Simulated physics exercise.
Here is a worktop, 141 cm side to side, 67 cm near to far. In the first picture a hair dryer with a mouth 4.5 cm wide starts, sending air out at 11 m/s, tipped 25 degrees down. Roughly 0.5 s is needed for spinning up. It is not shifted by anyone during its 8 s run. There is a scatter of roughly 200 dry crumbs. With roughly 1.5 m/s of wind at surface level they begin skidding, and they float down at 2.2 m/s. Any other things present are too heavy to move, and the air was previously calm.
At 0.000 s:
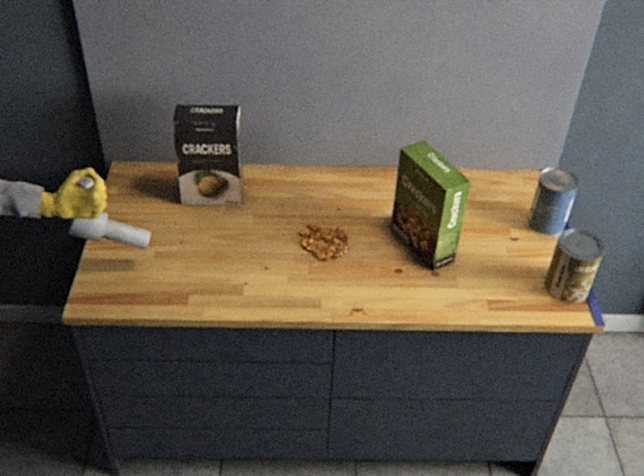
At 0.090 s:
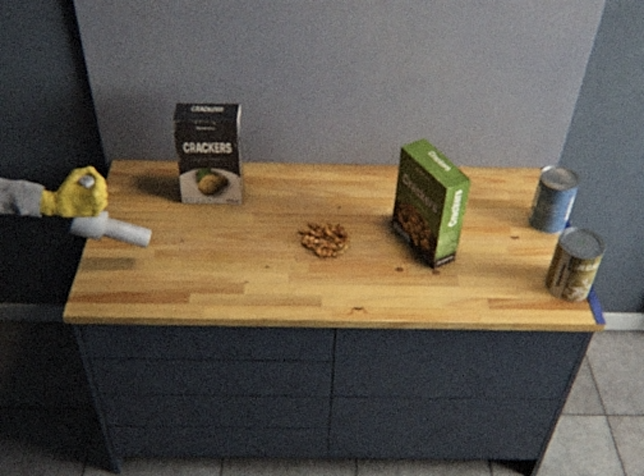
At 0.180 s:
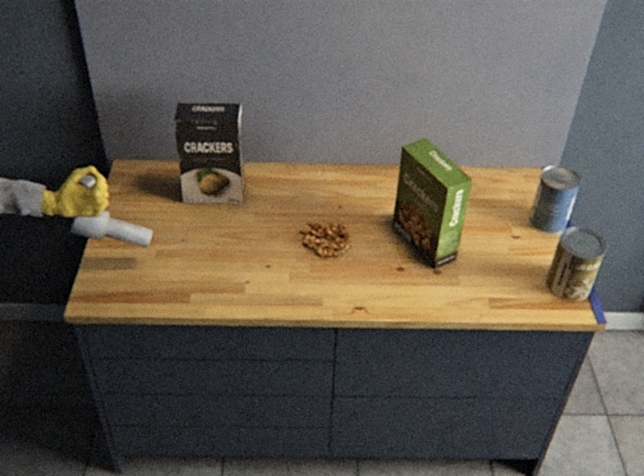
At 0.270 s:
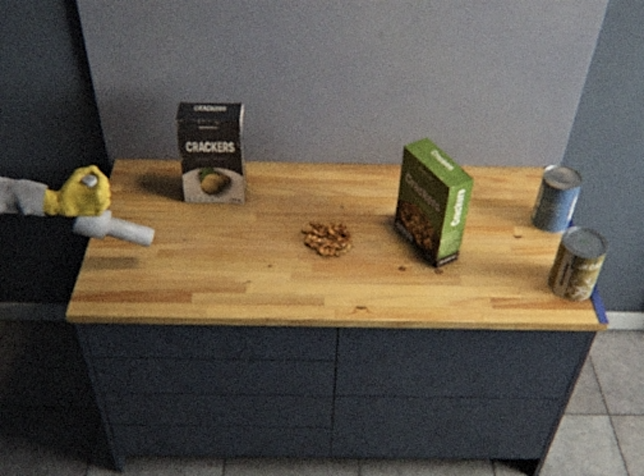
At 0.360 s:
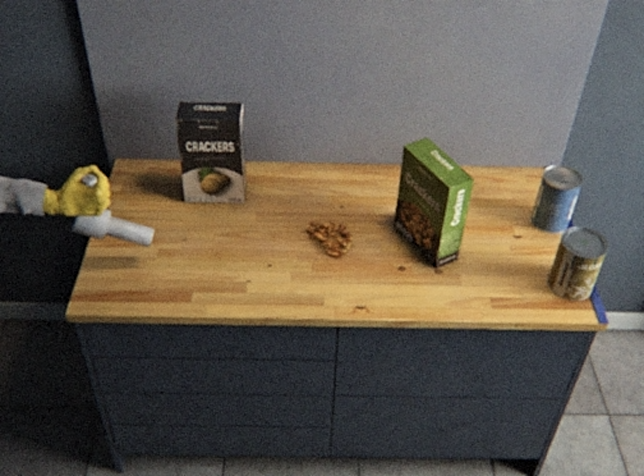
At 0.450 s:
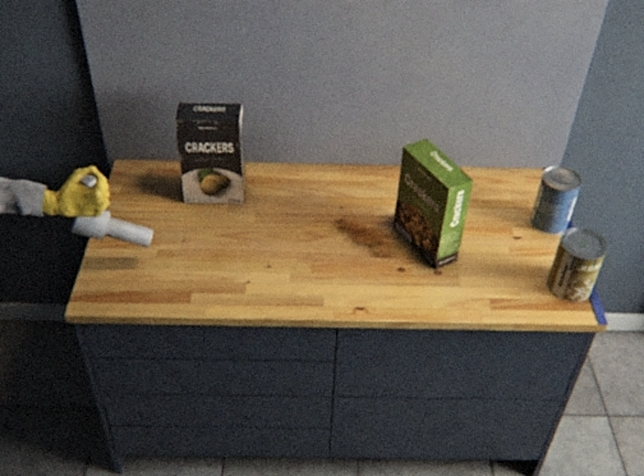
A small scatter of brown crumbs lies mid-worktop on a wooden surface over dark drawers, seen from above and in front, against a grey wall. A yellow-gloved hand holds a pale hair dryer at the left, with a black cracker box behind, a green carton right of centre and two cans at the right. The crumbs stay still, then thin slightly and skid rightward together toward the green carton.
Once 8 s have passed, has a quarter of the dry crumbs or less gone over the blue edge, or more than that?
I'd predict that edge sees over a quarter go past.
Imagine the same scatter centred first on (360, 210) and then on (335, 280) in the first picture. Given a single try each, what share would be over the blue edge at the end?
100 and 40 in a hundred, respectively.
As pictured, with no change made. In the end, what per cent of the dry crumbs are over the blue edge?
About 60 %.
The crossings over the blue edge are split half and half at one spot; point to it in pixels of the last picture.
At roughly pixel (557, 182).
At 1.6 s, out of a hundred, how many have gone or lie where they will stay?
My guess would be around 50 %.
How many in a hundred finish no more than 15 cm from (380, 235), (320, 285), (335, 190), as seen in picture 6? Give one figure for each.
30 %, 0 %, 0 %.
After 1.6 s the count stands so, 38 % are over the blue edge; the middle of those still in play is near (412, 241).
After 2.6 s the count stands so, 51 % are over the blue edge; the middle of those still in play is near (413, 238).
After 4.4 s the count stands so, 56 % are over the blue edge; the middle of those still in play is near (413, 235).
After 8.0 s, at the end, 60 % are over the blue edge; the middle of those still in play is near (413, 238).
